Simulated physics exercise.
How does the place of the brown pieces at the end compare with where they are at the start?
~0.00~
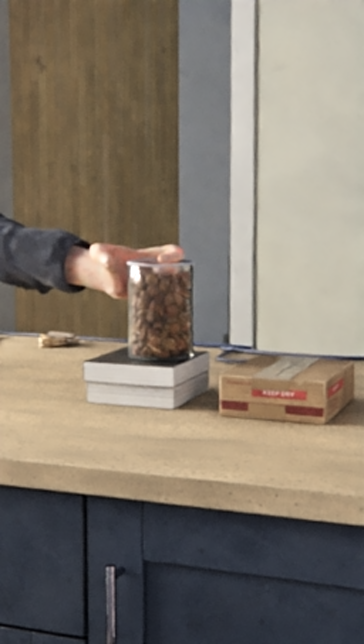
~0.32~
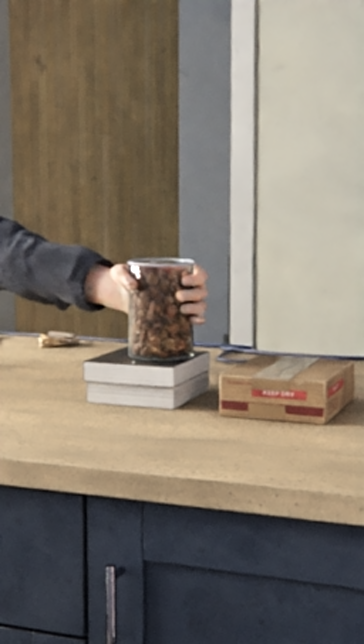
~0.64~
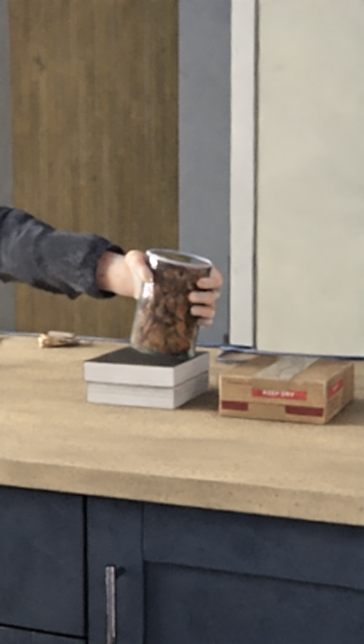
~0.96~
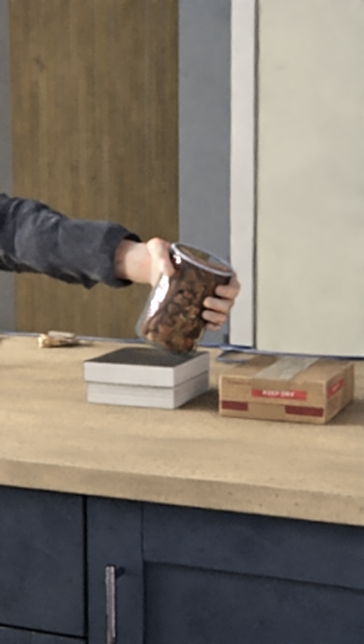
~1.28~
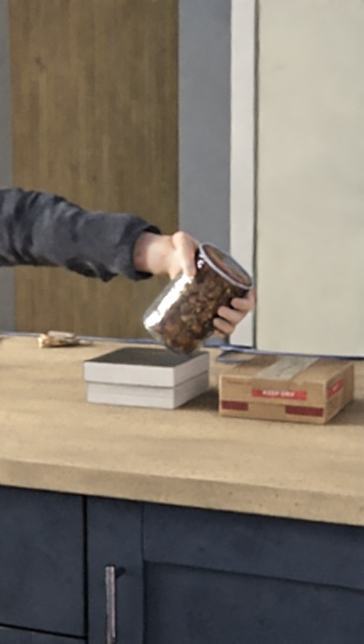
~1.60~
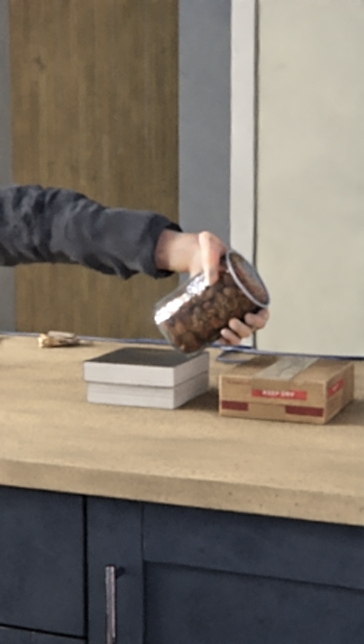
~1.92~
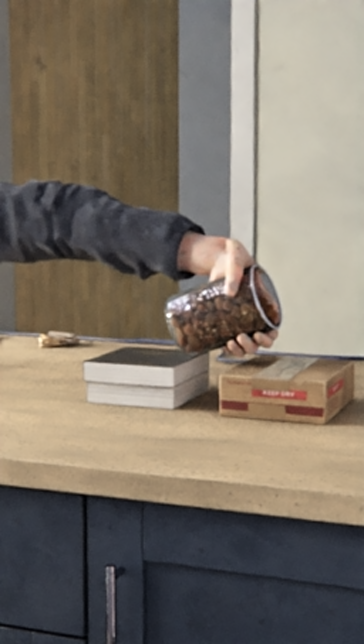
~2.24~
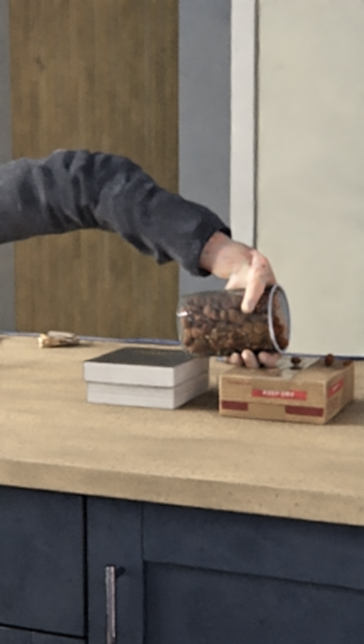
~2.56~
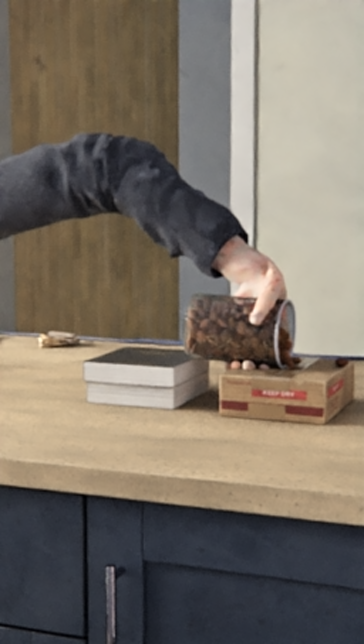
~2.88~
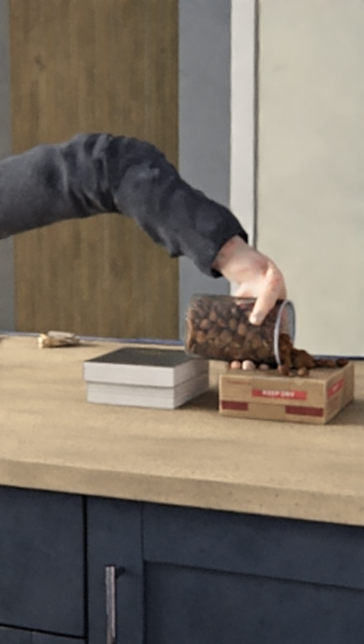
At the start they are all in the upright jar above the pale box. By the end they are further right and lower, with most in the jar lying on its side and a small part spilled onto the cardboard box.
A hand in a dark sleeve reaches in from the left and holds a clear glass jar of brown kibble upright above a pale box with a dark top. The still view faces a light wooden counter over navy cupboards, with a brown cardboard box to the right and a small tan object at the far left. The hand lifts the jar slightly and tilts it rightward, carrying it across towards the cardboard box. The jar tips onto its side and comes down on the box. A few brown pieces spill from its mouth onto the box top, while most remain inside.
